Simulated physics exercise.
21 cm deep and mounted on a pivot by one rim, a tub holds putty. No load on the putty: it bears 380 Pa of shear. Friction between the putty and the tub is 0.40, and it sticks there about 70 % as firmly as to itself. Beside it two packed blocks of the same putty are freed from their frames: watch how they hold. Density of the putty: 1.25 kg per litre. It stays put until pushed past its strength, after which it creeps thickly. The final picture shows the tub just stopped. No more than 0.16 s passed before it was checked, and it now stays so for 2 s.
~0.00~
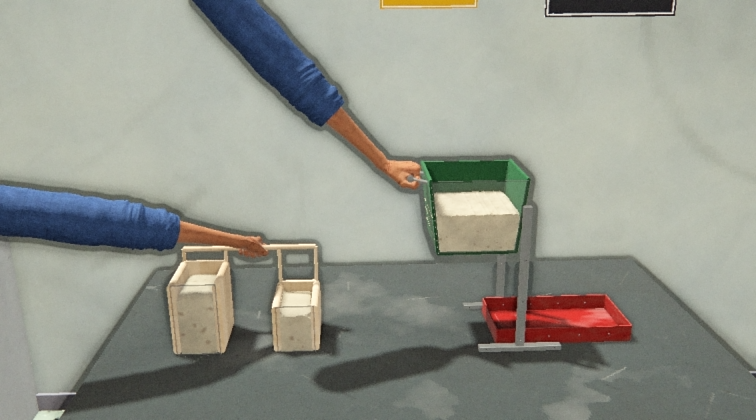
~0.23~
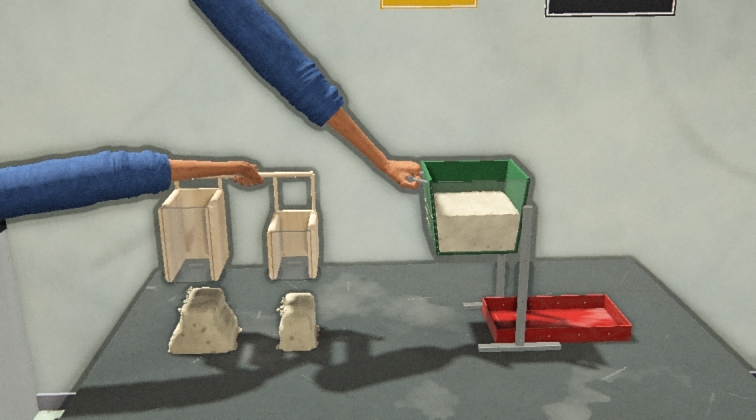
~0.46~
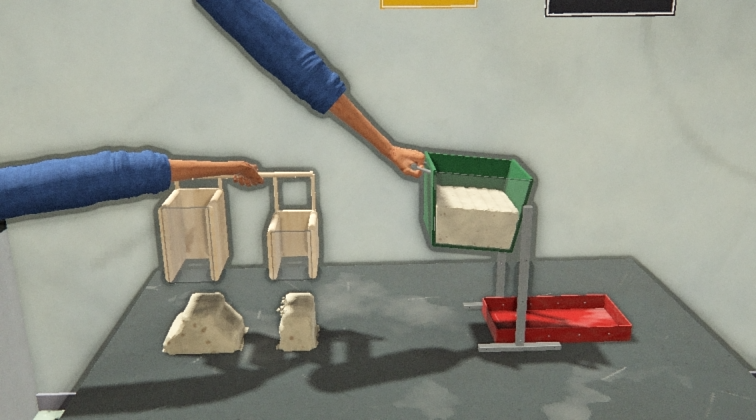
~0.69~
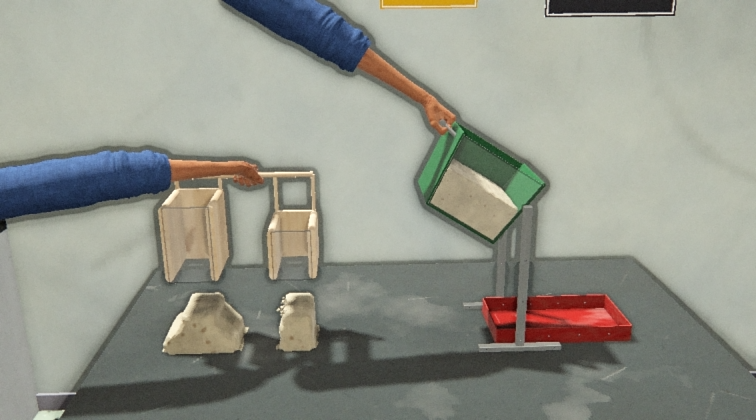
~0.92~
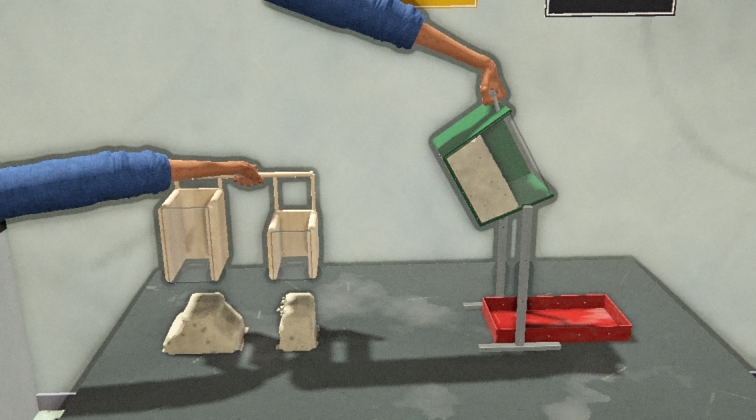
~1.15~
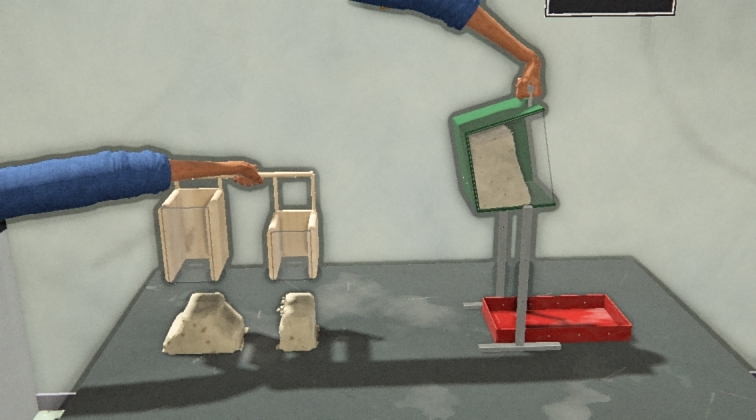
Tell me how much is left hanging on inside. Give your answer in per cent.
Roughly 96 % is left.
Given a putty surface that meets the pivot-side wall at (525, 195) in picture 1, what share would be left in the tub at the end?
It would come to roughly 55 percent.
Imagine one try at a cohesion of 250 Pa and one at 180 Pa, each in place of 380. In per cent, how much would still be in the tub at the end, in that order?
70 in a hundred, followed by 60 in a hundred.
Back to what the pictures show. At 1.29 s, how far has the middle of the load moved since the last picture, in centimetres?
Roughly 3 cm.
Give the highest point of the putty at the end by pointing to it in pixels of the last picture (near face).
Highest point: Approx. (530, 158).
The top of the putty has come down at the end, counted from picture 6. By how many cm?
About 7 cm.
After 1.29 s, the tub is at 80 degrees and holds 100 %.
After 1.46 s, the tub is at 80 degrees and holds 97 %.
After 1.63 s, the tub is at 80 degrees and holds 96 %.
After 1.80 s, the tub is at 80 degrees and holds 96 %.
After 3.15 s, at the end, the tub is at 80 degrees and holds 96 %.
